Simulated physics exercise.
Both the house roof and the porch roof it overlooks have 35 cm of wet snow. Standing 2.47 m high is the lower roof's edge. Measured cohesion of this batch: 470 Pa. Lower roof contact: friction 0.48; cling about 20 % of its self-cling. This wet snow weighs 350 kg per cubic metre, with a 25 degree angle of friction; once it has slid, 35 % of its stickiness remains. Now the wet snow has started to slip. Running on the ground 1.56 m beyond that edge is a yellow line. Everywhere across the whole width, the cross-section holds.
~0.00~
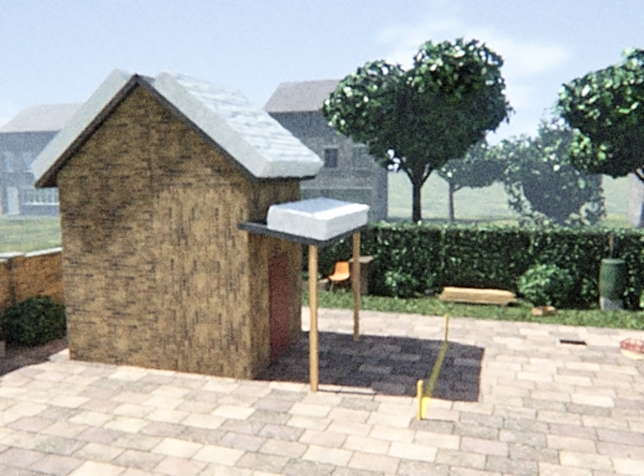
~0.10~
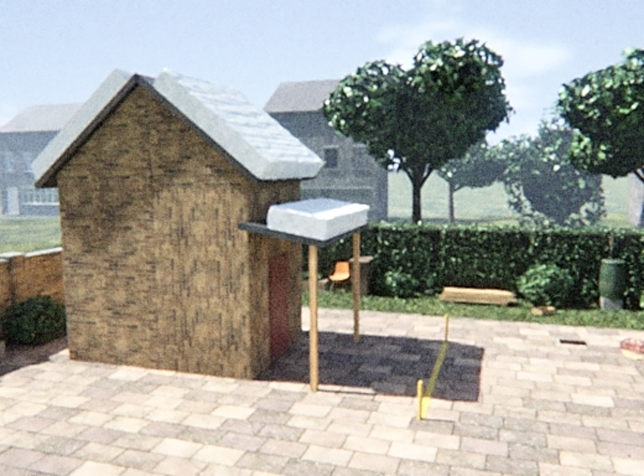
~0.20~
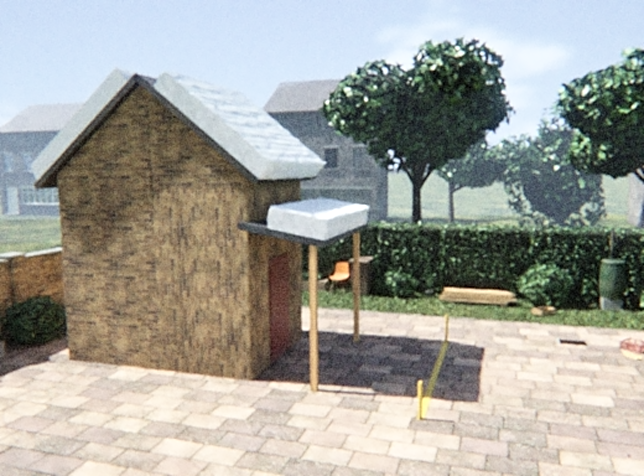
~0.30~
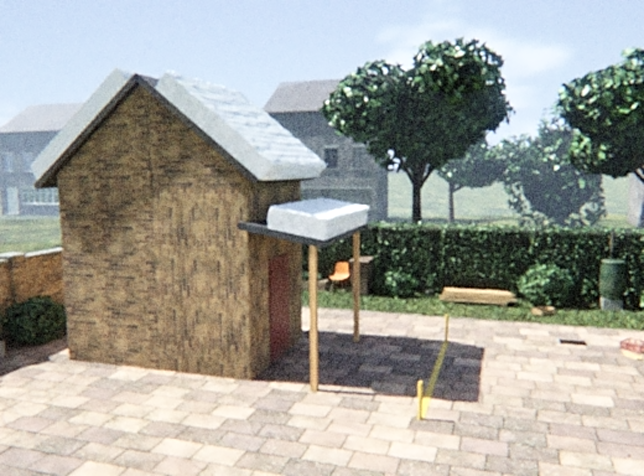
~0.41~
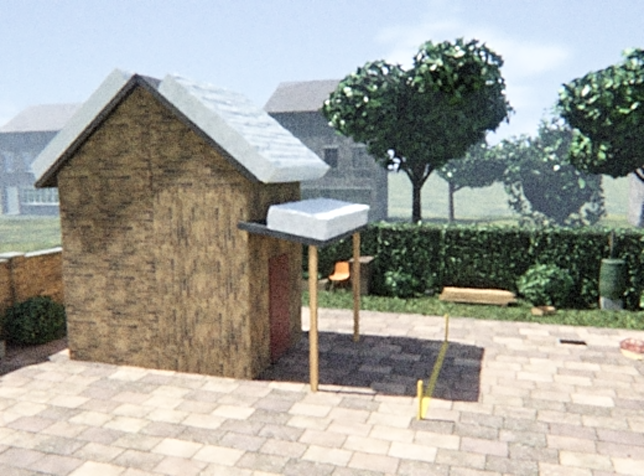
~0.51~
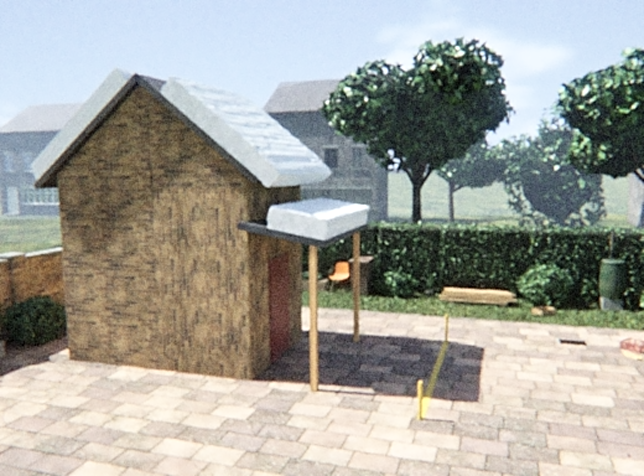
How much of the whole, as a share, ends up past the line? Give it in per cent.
Something like 26 per cent.
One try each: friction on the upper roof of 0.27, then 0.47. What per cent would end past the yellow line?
It would be 45 % the first time and 30 % the second.
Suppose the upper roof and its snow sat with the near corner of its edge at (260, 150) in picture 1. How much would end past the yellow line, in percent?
40 %.
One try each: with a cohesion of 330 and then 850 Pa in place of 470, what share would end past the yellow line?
In that order: 30 %, 4 %.
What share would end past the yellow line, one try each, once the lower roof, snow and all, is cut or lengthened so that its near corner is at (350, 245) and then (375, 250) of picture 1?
Respectively 12 % and 4 %.
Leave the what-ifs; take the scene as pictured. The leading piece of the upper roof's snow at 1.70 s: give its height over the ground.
Measured height: Approx. 2.4 m.
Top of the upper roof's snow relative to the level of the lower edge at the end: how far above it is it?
0.6 m, give or take.
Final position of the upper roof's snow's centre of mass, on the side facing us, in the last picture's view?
Near (386, 347).
By 1.05 s, none is below the lower edge and 0 % is past the line.
By 1.70 s, 4 % is below the lower edge and 0 % is past the line.
By 2.35 s, 49 % is below the lower edge and 3 % is past the line.
By 3.00 s, 66 % is below the lower edge and 26 % is past the line.
By 4.30 s, at the end, 68 % is below the lower edge and 26 % is past the line.
